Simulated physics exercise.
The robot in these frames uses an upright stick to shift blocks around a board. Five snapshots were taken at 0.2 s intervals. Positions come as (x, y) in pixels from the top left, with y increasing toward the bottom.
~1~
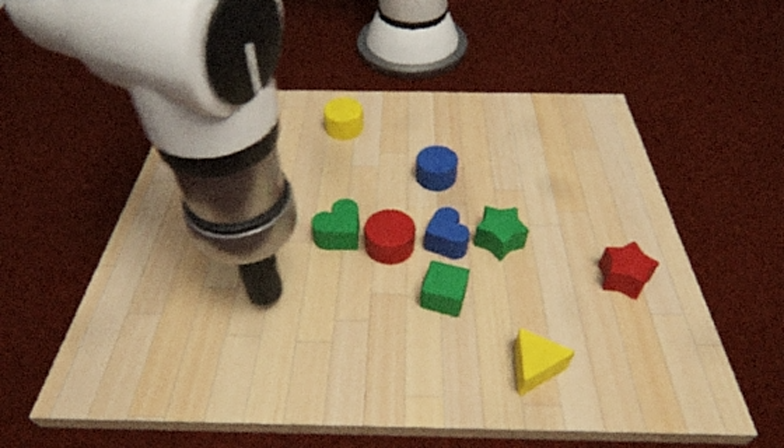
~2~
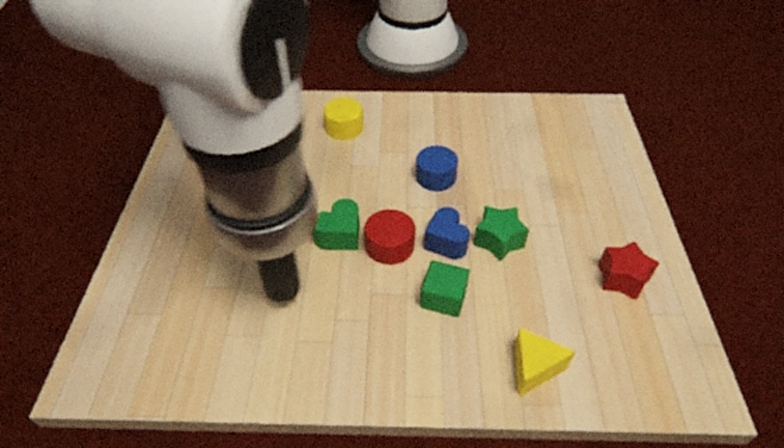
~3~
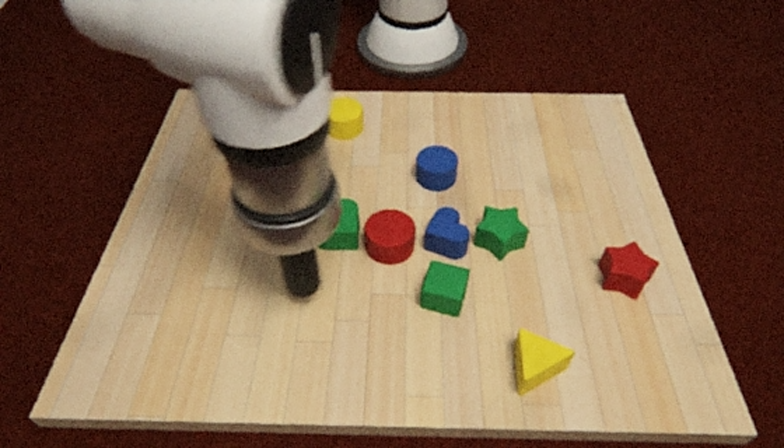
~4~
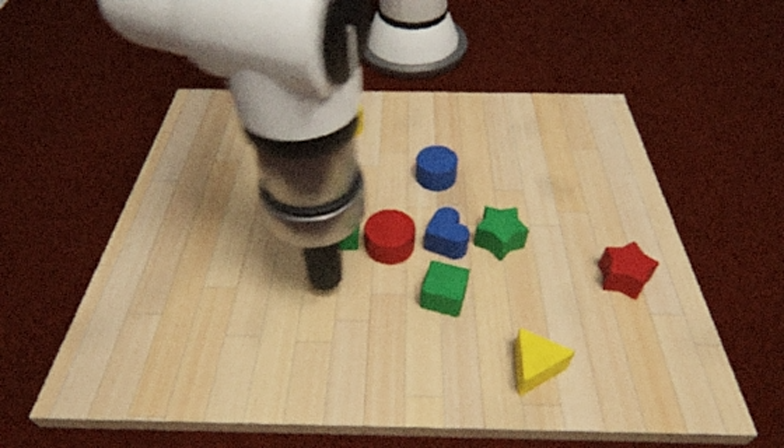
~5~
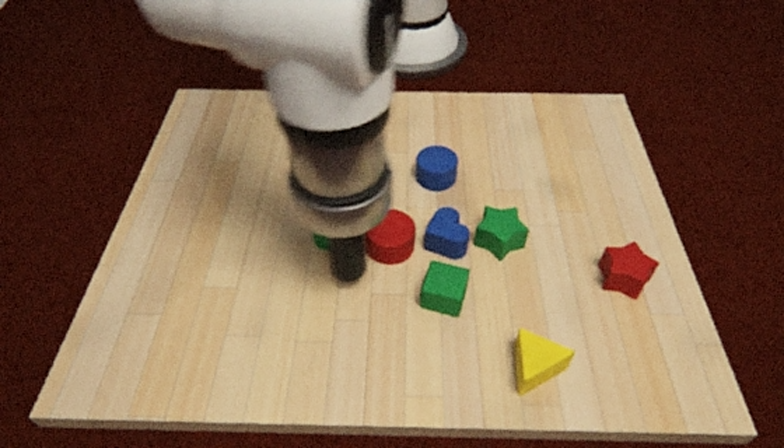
White robot arm moving its dark upright stick rightward across a wooden board, passing near colourful blocks that all stay still.
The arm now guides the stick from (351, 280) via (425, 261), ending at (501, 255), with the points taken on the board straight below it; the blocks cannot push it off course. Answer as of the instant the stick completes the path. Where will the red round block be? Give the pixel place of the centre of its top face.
Its top centre lands on (406, 213).
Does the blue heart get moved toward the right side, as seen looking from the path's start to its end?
No - that is not the case.
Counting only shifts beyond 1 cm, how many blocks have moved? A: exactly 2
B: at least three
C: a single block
Choice B: At least three.
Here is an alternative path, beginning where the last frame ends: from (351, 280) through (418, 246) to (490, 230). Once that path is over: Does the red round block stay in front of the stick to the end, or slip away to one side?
Slid away.
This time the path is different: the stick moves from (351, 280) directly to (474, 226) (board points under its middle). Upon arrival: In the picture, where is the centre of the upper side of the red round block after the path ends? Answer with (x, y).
I expect it at (417, 197).
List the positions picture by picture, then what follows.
In the first picture, tip of the stick at (265, 291), middles of tops, red round block at (390, 227), green square block at (446, 279), blue heart at (448, 224), green star-shaped block at (503, 221).
In the second picture, stick at (283, 288), nothing pushed.
In the third picture, stick at (304, 283), nothing pushed.
In the fourth picture, stick at (326, 277), nothing pushed.
In the fifth picture, stick at (349, 268), red round block at (390, 227), green square block at (446, 279), blue heart at (448, 224), green star-shaped block at (503, 221).
On the path given first. One third of the way, stick at (401, 254); red round block at (405, 215).
Two thirds of the way, stick at (452, 246); red round block at (406, 213); blue heart at (458, 213).
At the end, stick at (503, 243); red round block at (406, 213); green square block unmoved; blue heart at (461, 210), turned 15° anticlockwise; green star-shaped block at (520, 213).
